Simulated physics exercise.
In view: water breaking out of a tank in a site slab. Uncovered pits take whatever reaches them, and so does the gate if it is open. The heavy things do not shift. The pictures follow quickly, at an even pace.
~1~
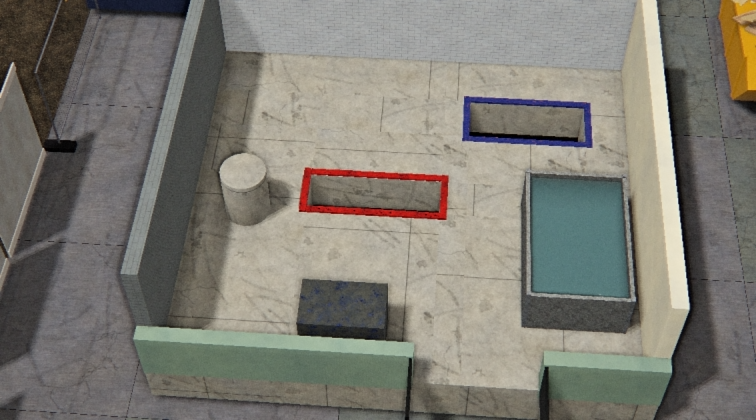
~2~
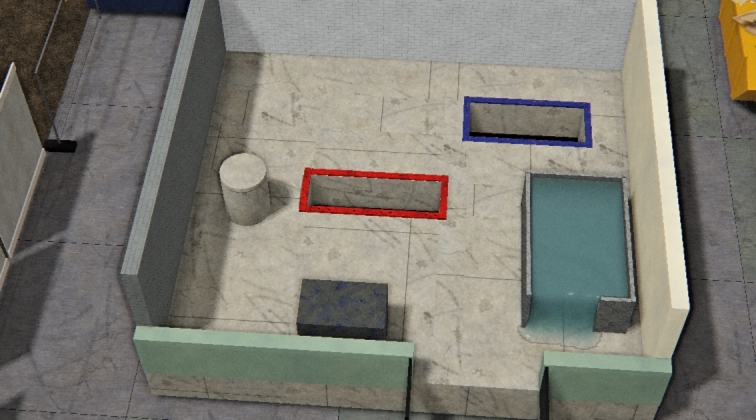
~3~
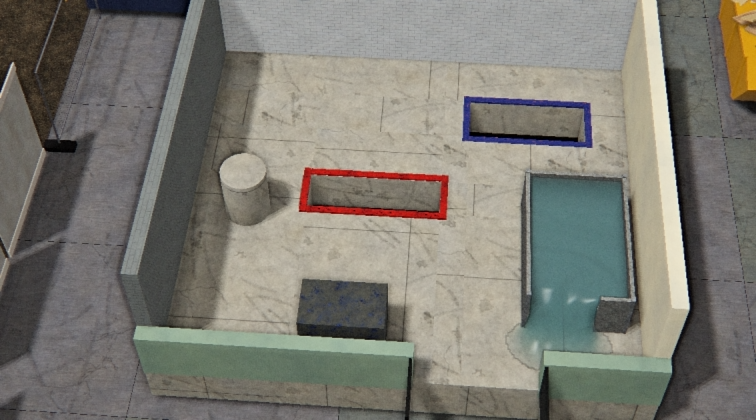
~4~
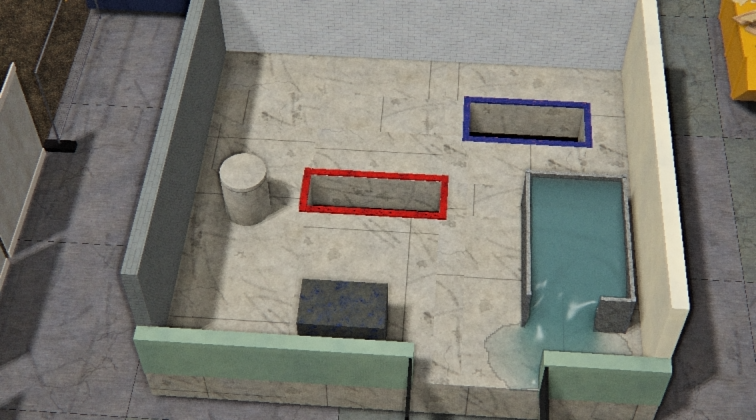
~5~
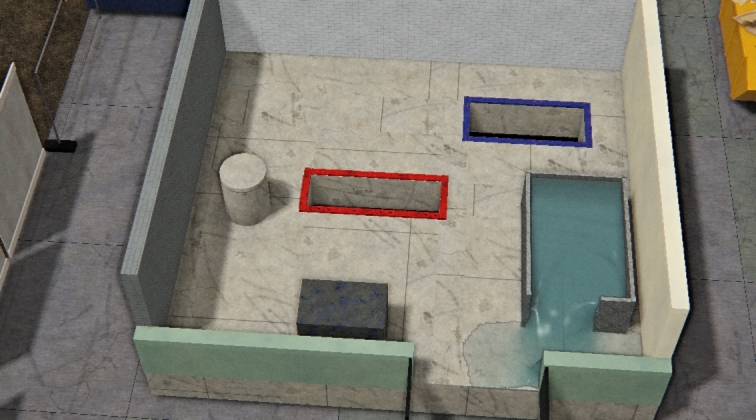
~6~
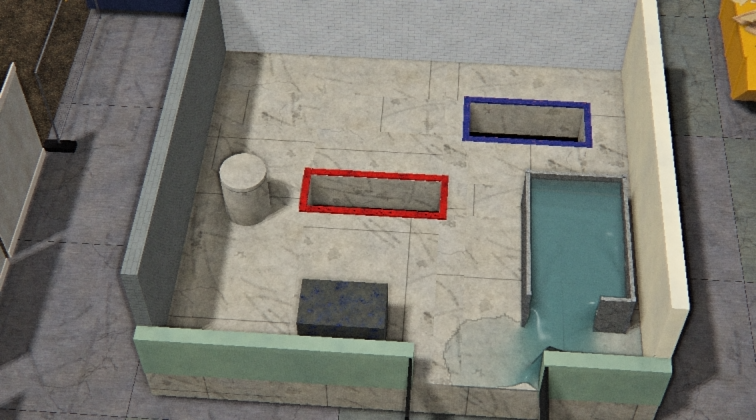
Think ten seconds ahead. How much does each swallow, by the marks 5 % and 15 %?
In the end: The gate takes above 15 %; the blue pit takes between 5 and 15 %; the red pit takes not even 5 %.
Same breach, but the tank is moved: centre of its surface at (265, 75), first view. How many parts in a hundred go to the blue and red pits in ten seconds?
Per cent: Blue 2, red 25.
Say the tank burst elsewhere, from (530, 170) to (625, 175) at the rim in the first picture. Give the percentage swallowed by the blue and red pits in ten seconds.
Roughly, in per cent: Blue 70, red 0.
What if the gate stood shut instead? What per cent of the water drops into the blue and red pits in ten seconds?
In per cent: Blue 10, red 20.
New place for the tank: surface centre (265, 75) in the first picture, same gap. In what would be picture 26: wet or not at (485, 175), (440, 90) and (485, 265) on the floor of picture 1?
One after the other: Not flooded, no water, dry.
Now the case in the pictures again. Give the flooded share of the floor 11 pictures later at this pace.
Close to 15 %.
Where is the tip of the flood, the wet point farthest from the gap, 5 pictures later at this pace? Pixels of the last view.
Roughly at (395, 367).
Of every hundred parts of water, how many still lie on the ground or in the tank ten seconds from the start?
I make it 44 per cent.
A moment on, water covers 10 % of the floor; the gate 8 %, the blue pit 0 %, the red pit 0 %.
Next, water covers 15 % of the floor; the gate 18 %, the blue pit 0 %, the red pit 0 %.
Then, water covers 30 % of the floor; the gate 28 %, the blue pit 1 %, the red pit 0 %.
Later, water covers 45 % of the floor; the gate 39 %, the blue pit 5 %, the red pit 0 %.
In the end, water covers 55 % of the floor; the gate 47 %, the blue pit 9 %, the red pit 0 %.
